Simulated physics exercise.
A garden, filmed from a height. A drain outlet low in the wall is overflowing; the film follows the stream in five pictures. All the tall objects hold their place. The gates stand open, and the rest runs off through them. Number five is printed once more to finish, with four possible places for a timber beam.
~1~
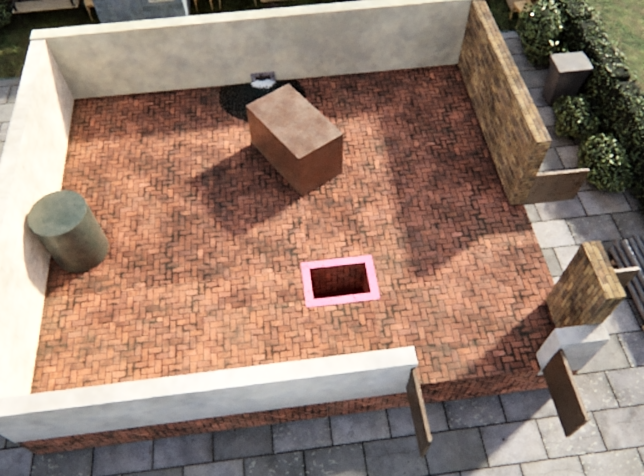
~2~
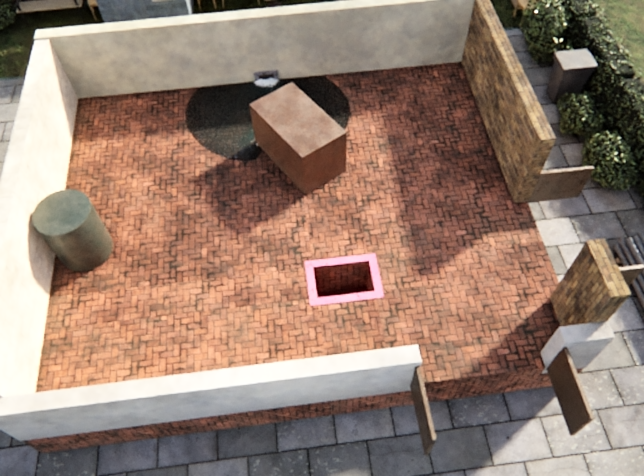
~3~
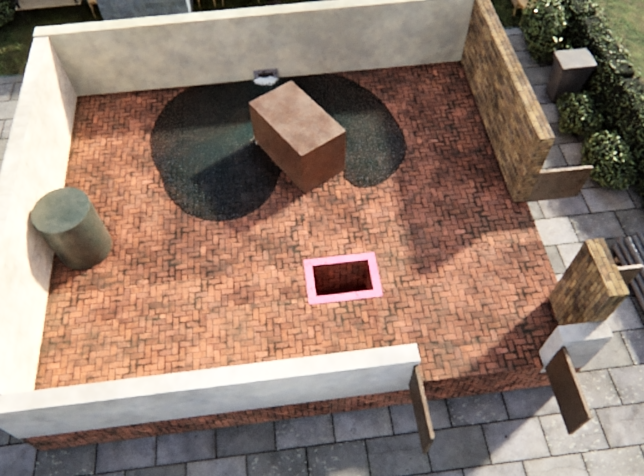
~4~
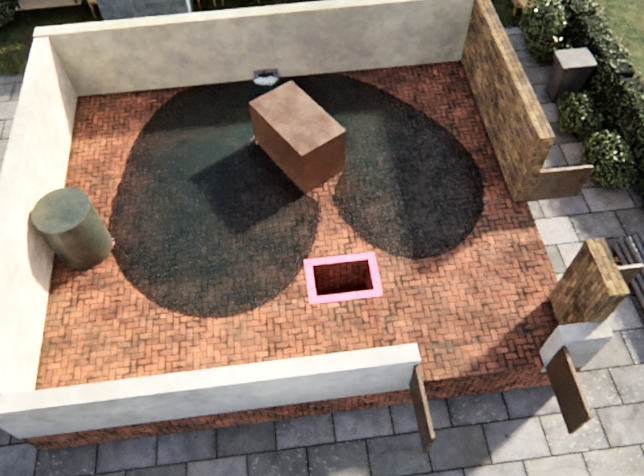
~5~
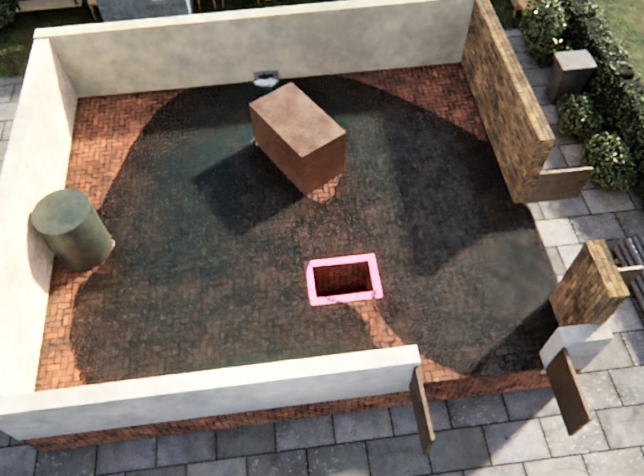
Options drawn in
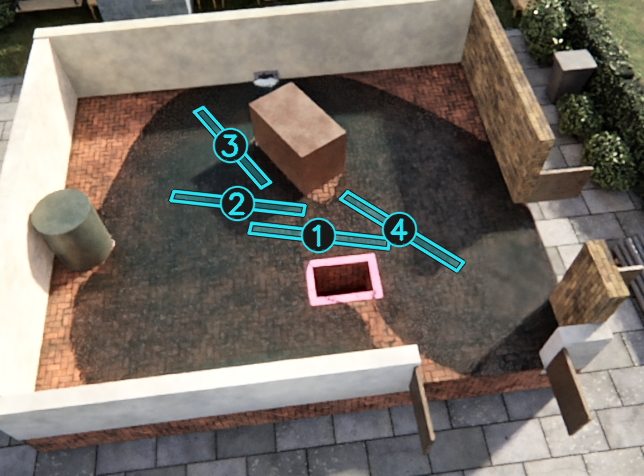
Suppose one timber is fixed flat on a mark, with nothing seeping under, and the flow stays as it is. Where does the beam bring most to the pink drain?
Best: 3.
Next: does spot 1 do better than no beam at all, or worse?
Worse.
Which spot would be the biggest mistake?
1 it is.
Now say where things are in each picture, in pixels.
In the first picture, outfall at (263, 78); pink drain at (340, 281); open gate at (527, 250); open gate at (472, 362); front seen at (237, 115), 3 % of the ground wet; pink drain still dry.
In the second picture, front seen at (243, 156), 10 % of the ground wet; pink drain still dry.
In the third picture, front seen at (207, 213), 22 % of the ground wet; pink drain still dry.
In the fourth picture, front seen at (201, 310), 45 % of the ground wet; pink drain still dry.
In the fifth picture, front seen at (543, 304), 73 % of the ground wet; pink drain taking water.
On the marked copy, 1 from (250, 228) to (388, 243); 2 from (172, 195) to (304, 210); 3 from (198, 109) to (265, 185); 4 from (344, 195) to (460, 266).
With 1, about 4 % of the stream goes into the pink drain, about 96 % out by the gates.
With 2, about 8 % of the stream goes into the pink drain, about 92 % out by the gates.
With 3, about 16 % of the stream goes into the pink drain, about 82 % out by the gates.
With 4, about 9 % of the stream goes into the pink drain, about 90 % out by the gates.
